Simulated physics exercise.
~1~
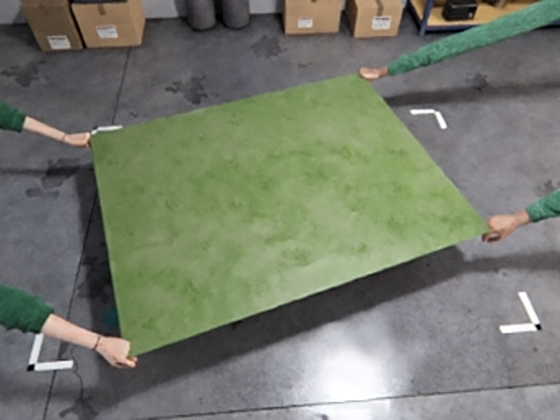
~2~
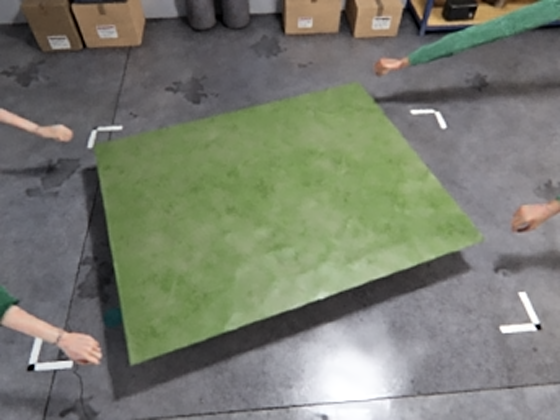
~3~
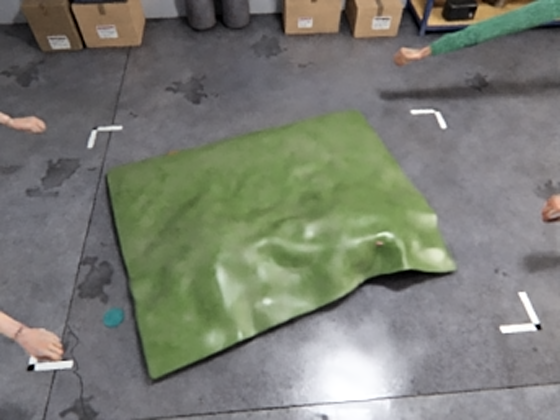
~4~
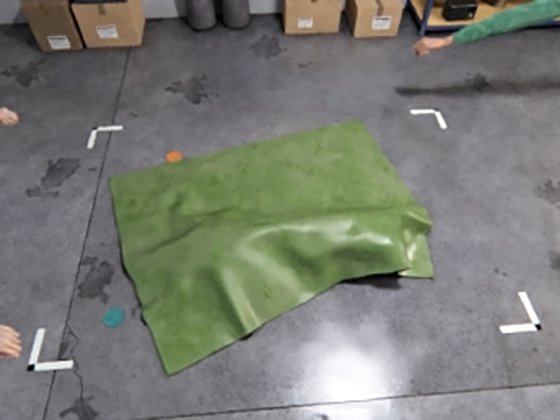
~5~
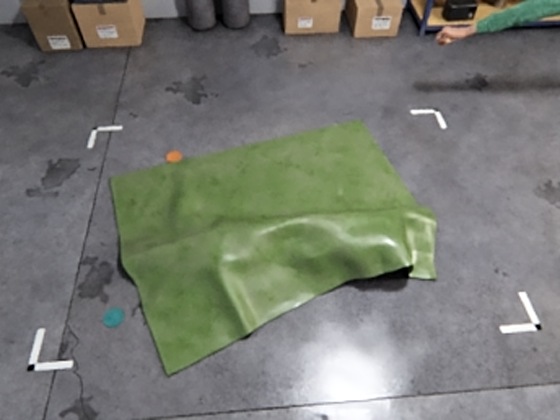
The video shows several hands holding a green tarp level above a gray workshop floor and letting go, after which it drops and settles in uneven folds over raised shapes, leaving a teal plate and an orange lid uncovered beside it as the hands withdraw.
